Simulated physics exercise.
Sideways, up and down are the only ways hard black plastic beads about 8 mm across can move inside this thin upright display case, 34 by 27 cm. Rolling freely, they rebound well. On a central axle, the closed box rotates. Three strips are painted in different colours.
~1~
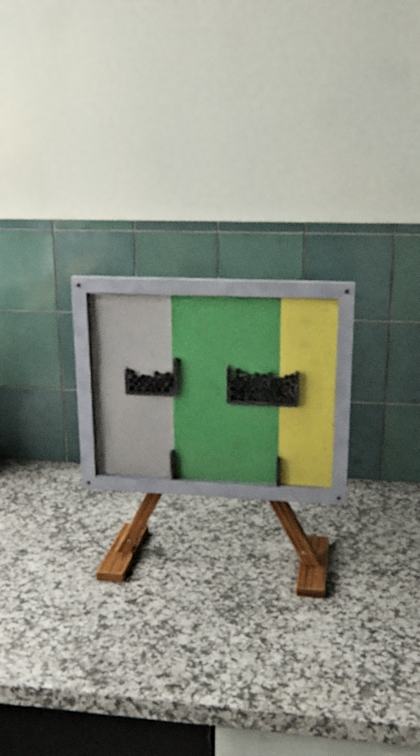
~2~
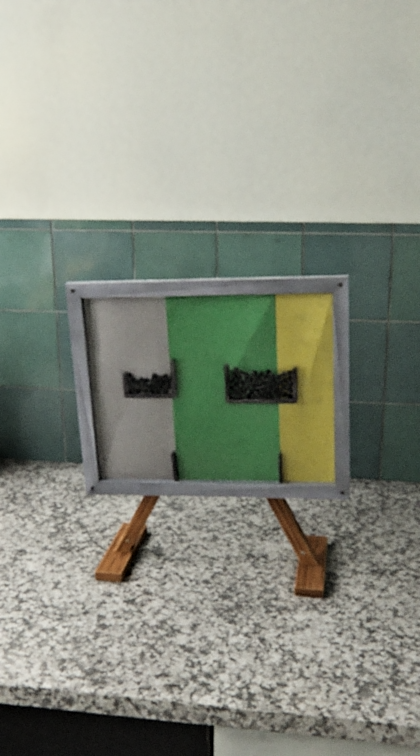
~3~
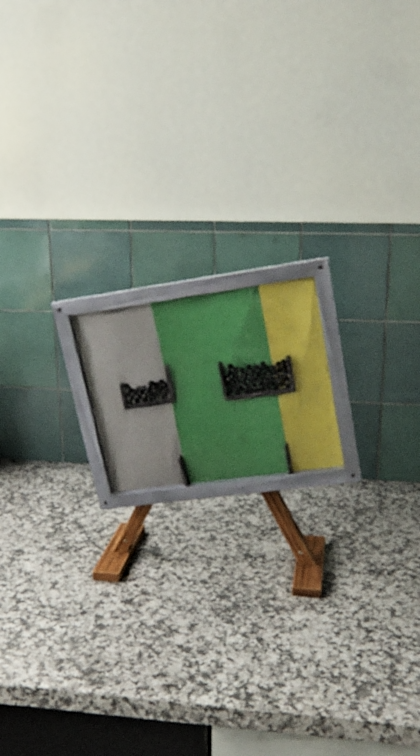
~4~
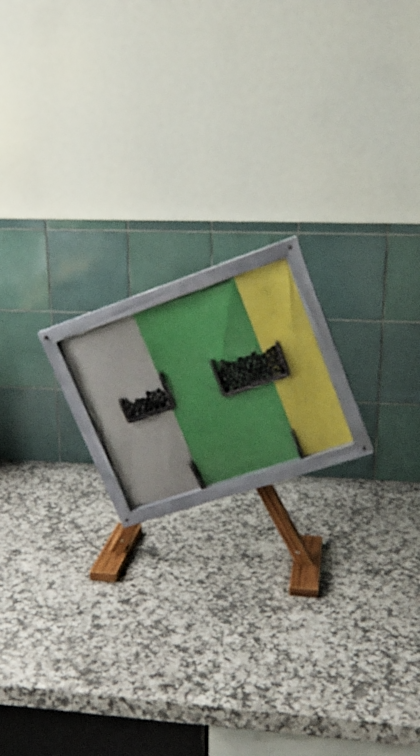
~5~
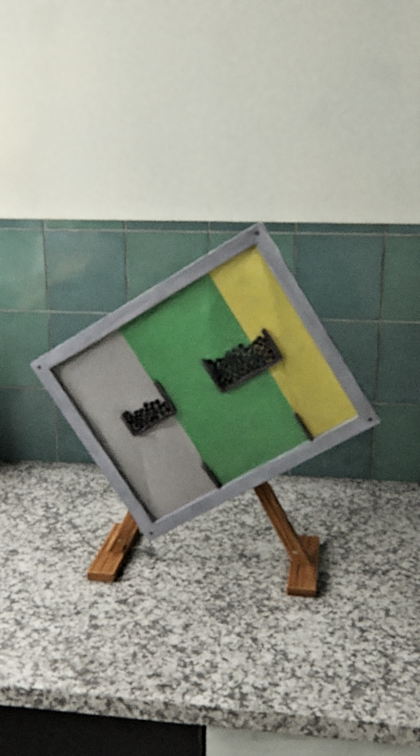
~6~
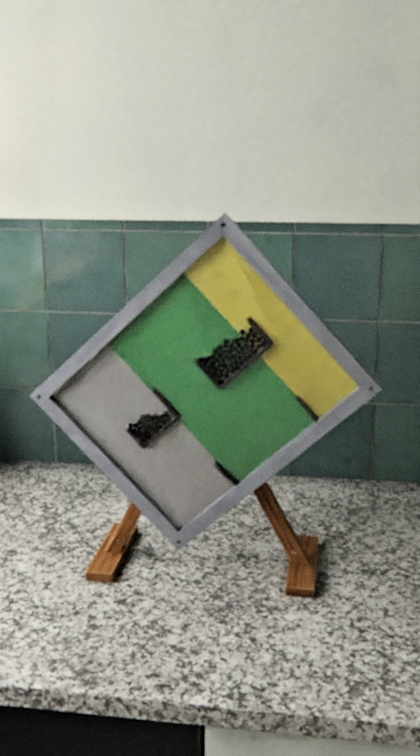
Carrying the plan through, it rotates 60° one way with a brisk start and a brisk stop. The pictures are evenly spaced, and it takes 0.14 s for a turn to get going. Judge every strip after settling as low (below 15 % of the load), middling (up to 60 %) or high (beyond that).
Judged at rest: Green middling; yellow low; grey middling.
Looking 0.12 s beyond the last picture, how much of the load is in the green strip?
60 per cent.
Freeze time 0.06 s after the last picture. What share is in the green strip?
Roughly 60 %.
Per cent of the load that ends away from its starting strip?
25 %.
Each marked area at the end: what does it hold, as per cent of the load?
Final shares - green strip: 50 %, yellow strip: 0 %, grey strip: 45 %.
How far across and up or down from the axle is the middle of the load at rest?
Offset approx. 1 cm right, 4 cm below.
Then, 0.06 s after the last picture, it stands 52° anticlockwise; the beads' middle is in line with and 2 cm above the centre; green 60 %, yellow 10 %, grey 30 %.
Then, 0.12 s after the last picture, it stands 58° anticlockwise; the beads' middle is in line with and 2 cm above the centre; green 60 %, yellow 10 %, grey 30 %.
Then, 0.18 s after the last picture, it stands 60° anticlockwise; the beads' middle is in line with and 2 cm above the centre; green 65 %, yellow 5 %, grey 30 %.
At rest 2.4 s after the last picture, it stands 60° anticlockwise; green 50 %, yellow 0 %, grey 45 %.
